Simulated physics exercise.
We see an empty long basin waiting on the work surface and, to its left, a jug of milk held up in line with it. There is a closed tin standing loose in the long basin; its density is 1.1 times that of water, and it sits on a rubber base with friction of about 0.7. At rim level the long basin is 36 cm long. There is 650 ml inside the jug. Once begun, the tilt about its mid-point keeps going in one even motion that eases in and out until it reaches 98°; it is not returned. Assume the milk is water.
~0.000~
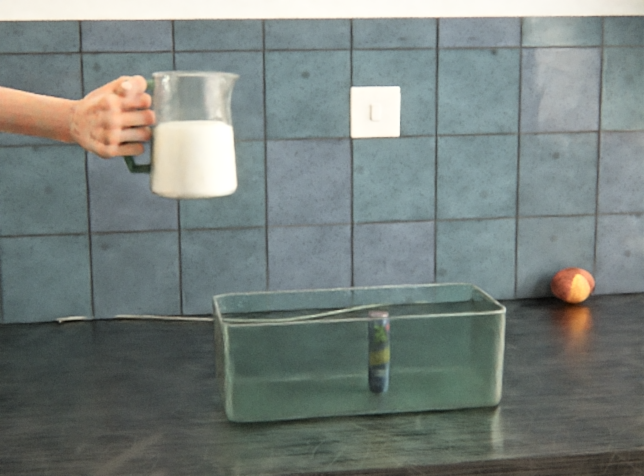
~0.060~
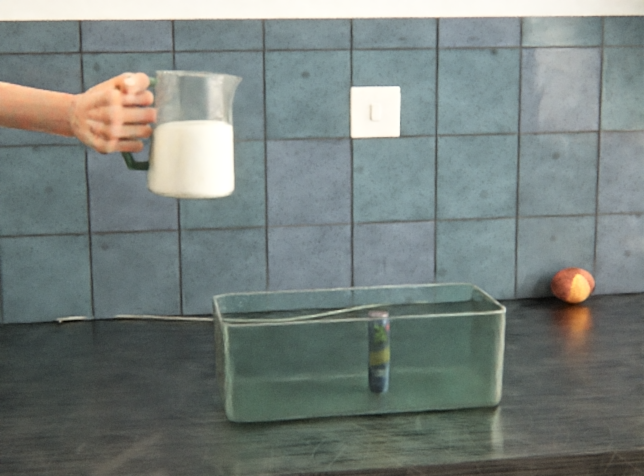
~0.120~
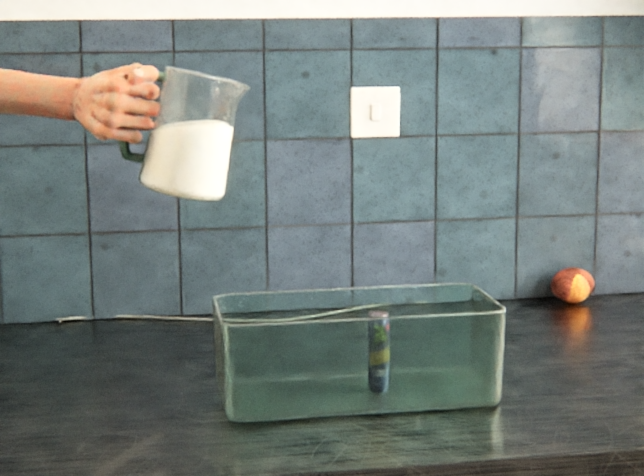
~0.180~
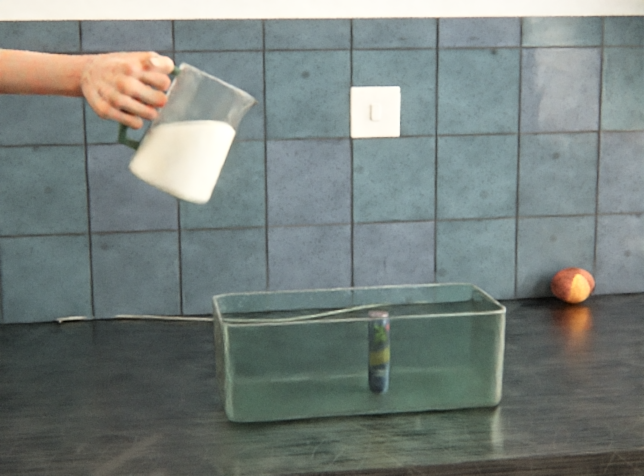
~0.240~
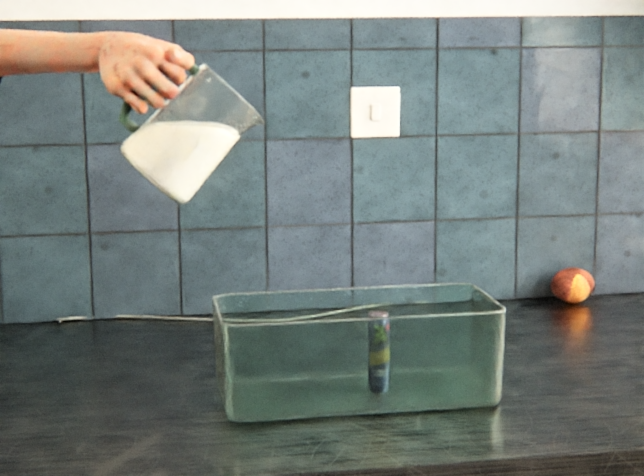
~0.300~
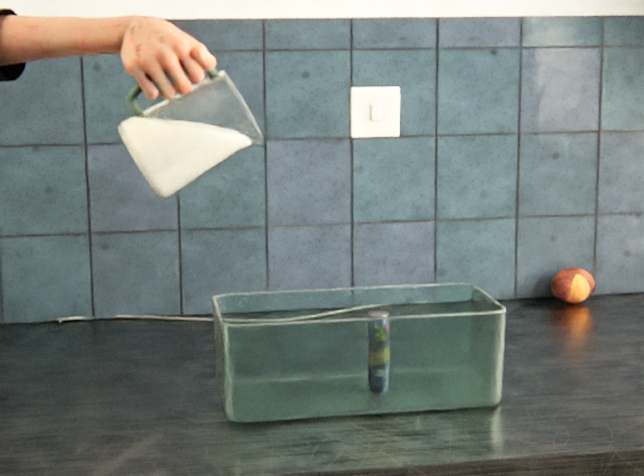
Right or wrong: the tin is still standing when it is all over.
Wrong, it has gone over.
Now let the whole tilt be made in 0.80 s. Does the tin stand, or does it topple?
Then the tin does not tip.
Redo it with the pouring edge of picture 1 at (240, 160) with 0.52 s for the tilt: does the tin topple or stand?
Then the tin remains standing.
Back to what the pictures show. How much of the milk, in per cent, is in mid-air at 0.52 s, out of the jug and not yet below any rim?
I'd say close to 24 per cent.
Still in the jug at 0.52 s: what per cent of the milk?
Some 76 % of it is still there.
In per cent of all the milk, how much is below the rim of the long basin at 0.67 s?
Looks like about 26 % of the whole amount.
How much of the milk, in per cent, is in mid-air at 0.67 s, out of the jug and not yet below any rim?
Estimate: Around 36 per cent.
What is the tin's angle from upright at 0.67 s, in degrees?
0°.
Then, 0.52 s in, the tilt is 98° and 76 per cent is still to pour; the tin stands where it began.
Then, 0.67 s in, the tilt is 98° and 40 per cent is still to pour; the tin stands where it began.
Then, 0.84 s in, the tilt is 98° and 21 per cent is still to pour; the tin leans 5°.
Then, 1.02 s in, the tilt is 98° and 11 per cent is still to pour; the tin lies on its side.
Finally, the tin lies on its side.
